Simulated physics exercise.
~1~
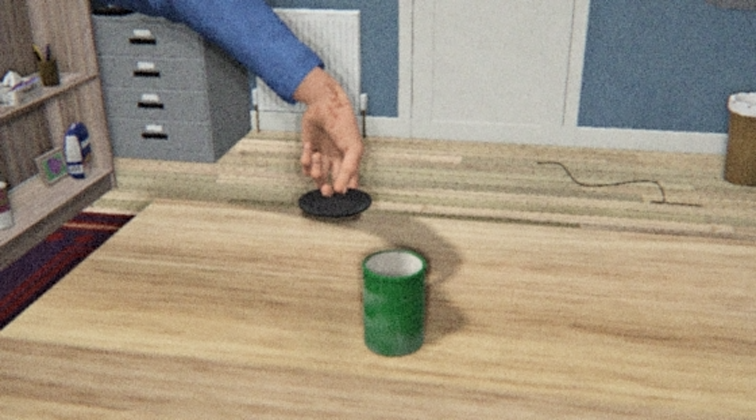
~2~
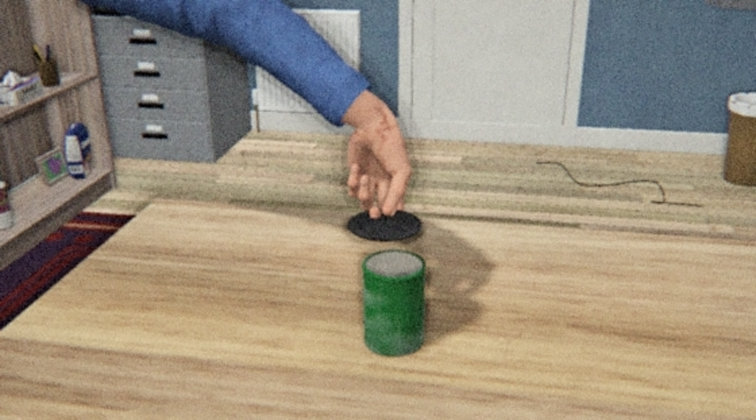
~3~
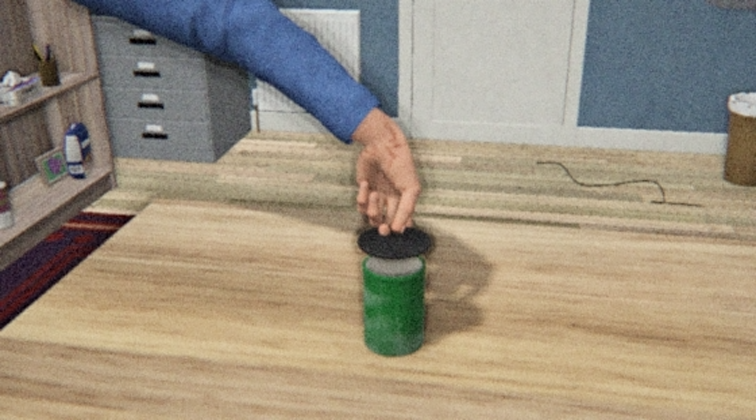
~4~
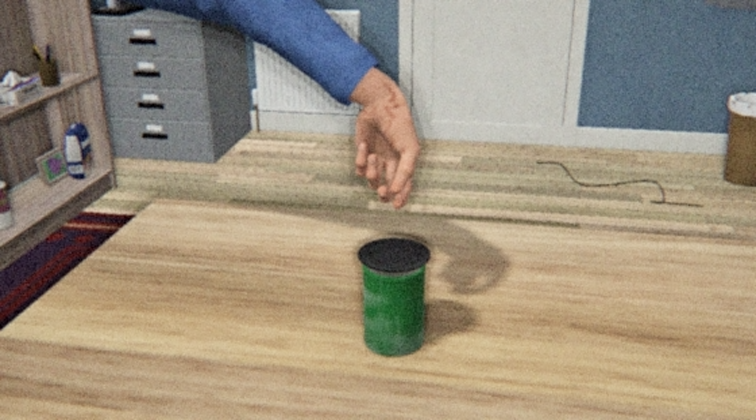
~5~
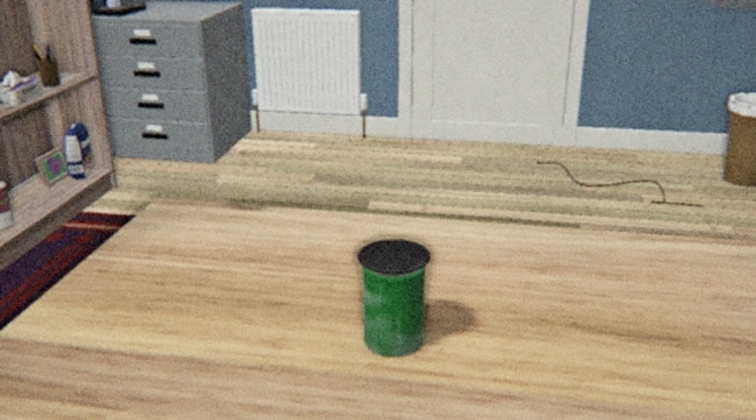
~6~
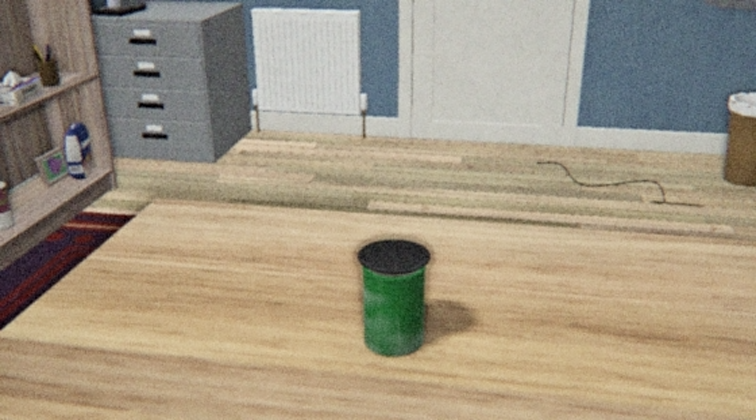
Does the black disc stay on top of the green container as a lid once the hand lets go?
Yes, the black disc stays resting on the rim and covers the green container like a lid after the hand has gone.
A hand in a blue sleeve carried a thin black disc to the right and down over an open green container, set it on the rim and let go. The arm drew away, and the disc stayed on top, covering the opening.
